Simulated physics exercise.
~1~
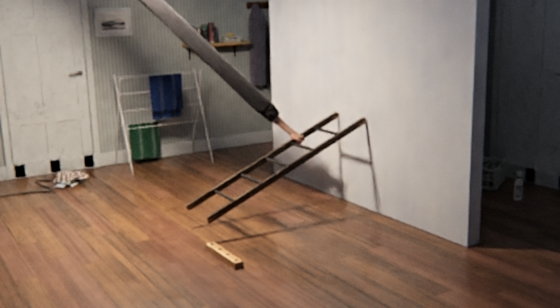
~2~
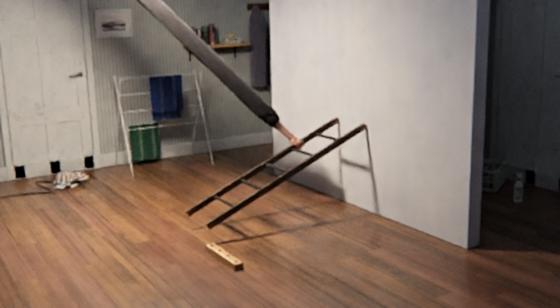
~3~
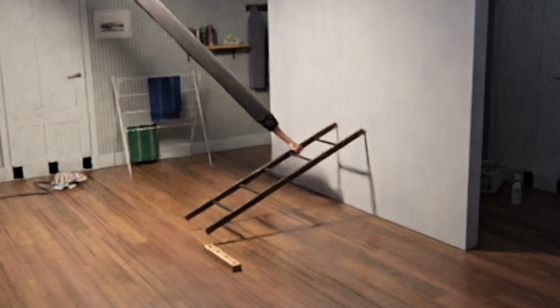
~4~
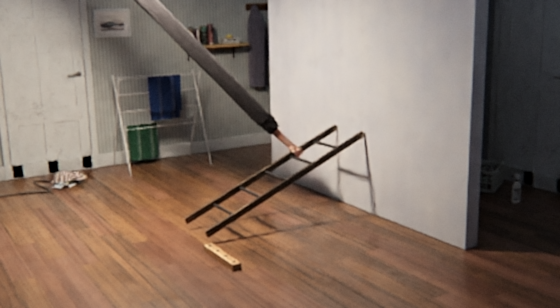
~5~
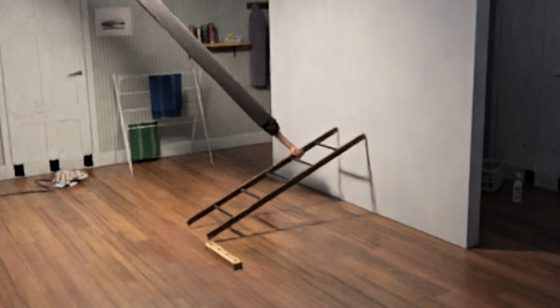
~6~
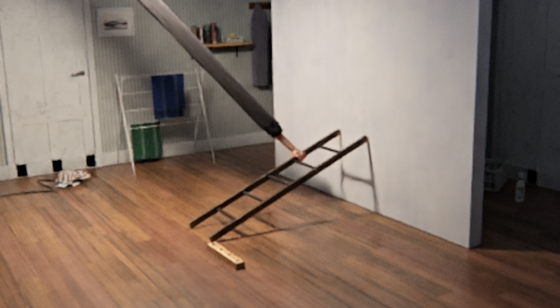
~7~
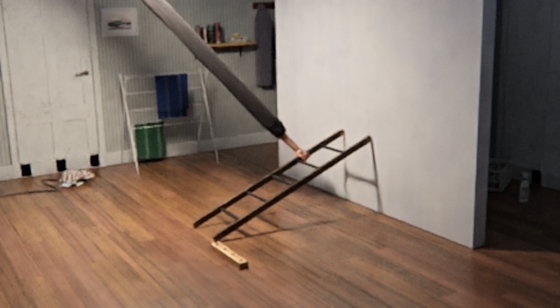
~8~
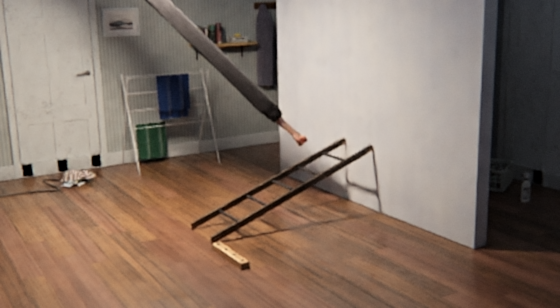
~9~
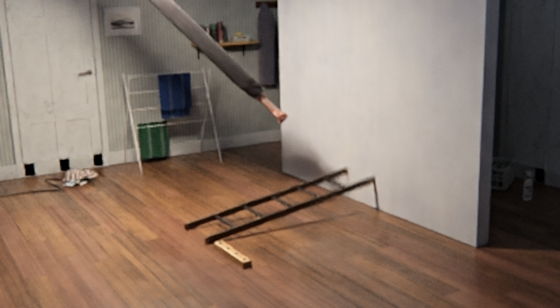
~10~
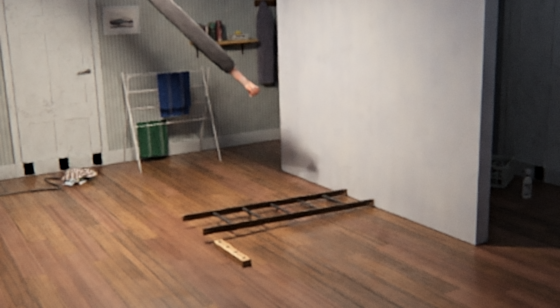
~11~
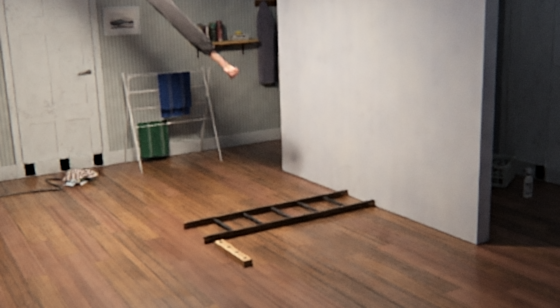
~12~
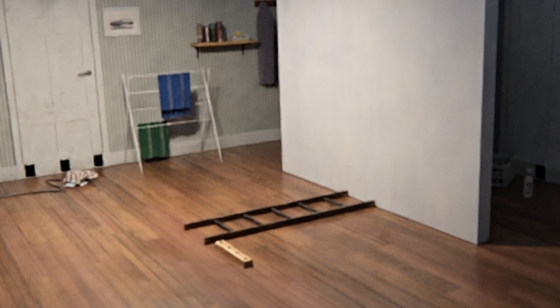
A black ladder leans at a low angle against a white wall, steadied by a hand reaching in from the upper left, its feet near a wooden strip on the floor; once the hand lets go and withdraws, the ladder slides down the wall and ends lying flat on the floorboards.
